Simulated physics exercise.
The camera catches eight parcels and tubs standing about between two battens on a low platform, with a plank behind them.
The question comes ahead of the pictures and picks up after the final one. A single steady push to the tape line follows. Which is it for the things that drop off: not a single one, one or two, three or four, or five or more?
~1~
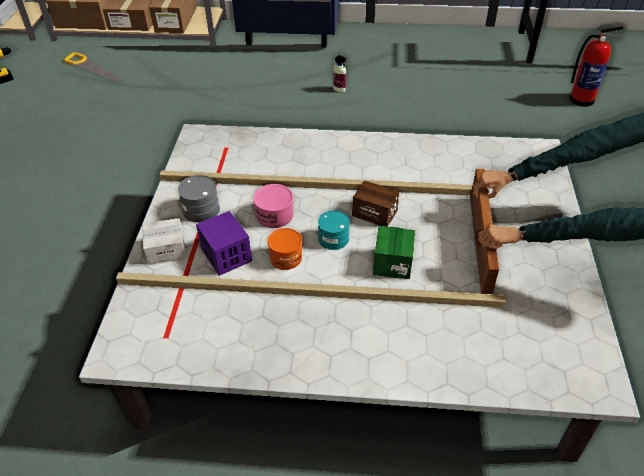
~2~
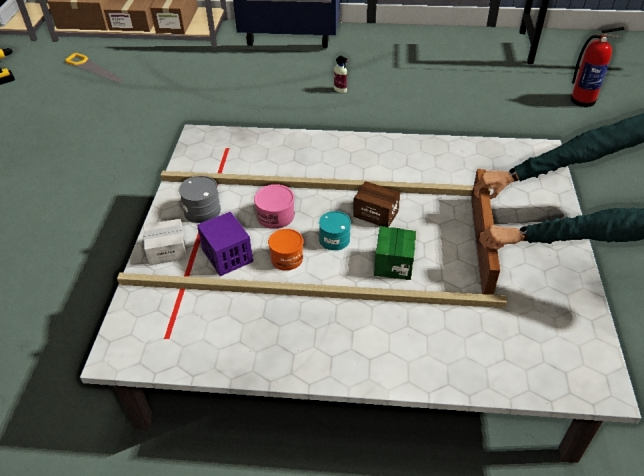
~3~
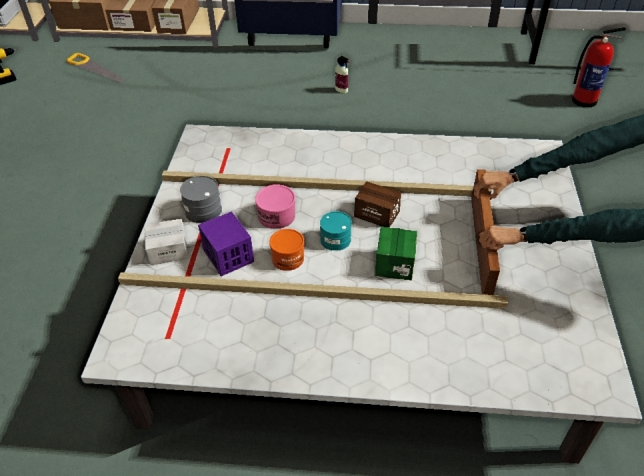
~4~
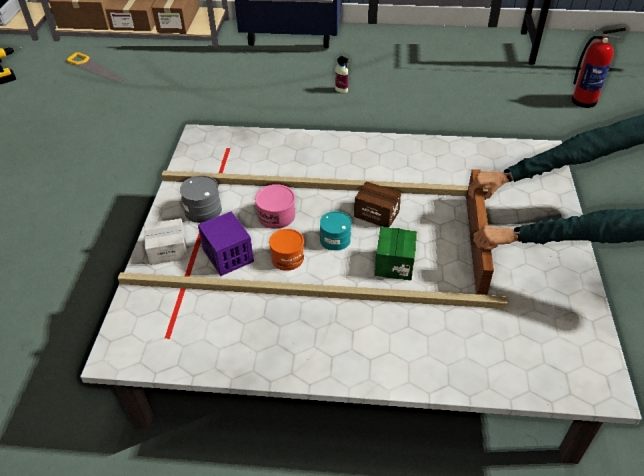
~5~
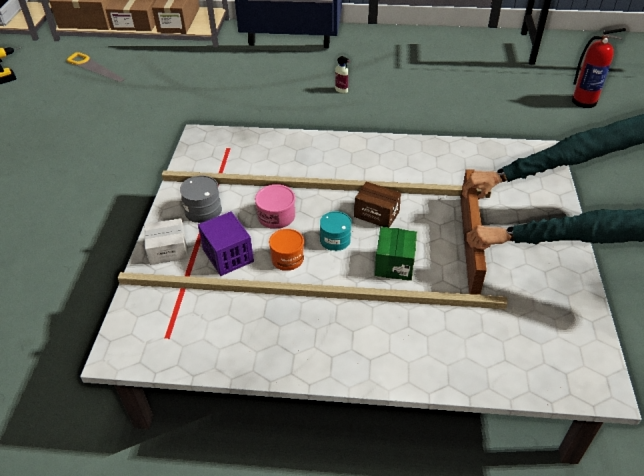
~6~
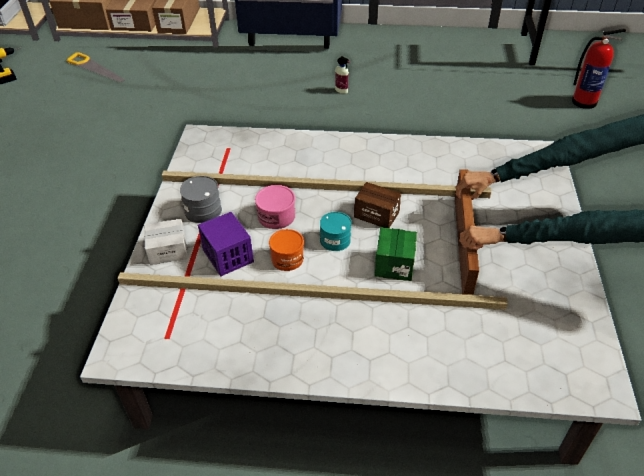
The ones that plunge will number three or four.
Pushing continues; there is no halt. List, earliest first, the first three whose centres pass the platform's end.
Leading is the white box, followed by the grey canister and the purple crate in that order.
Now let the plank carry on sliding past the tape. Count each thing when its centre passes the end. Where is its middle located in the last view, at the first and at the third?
Around (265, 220); afterwards around (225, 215).
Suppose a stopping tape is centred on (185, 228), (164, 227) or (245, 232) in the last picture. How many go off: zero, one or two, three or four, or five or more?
Taking the three places in turn: 5 or more, 5 or more, just one or two.
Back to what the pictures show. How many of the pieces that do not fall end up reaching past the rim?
The number is 2.
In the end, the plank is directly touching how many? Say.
That makes 3.
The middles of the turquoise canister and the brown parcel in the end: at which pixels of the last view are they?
You'll find the turquoise canister at roughly (186, 221) and the brown parcel at roughly (188, 200).
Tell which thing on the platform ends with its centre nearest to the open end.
It's the pink pail.
Soon after, none off yet; white box at rest near (166, 242); grey canister at rest near (201, 200); purple crate at rest near (226, 244).
Then, none off yet; white box at rest near (166, 242); grey canister at rest near (201, 200); purple crate moved a little near (219, 244).
Further on, none off yet; white box tipped a little near (121, 238); grey canister moved about its own width near (160, 197); purple crate moved well along near (154, 243).
By the end, the number that fall off is three or four; fallen, purple crate, grey canister and white box.
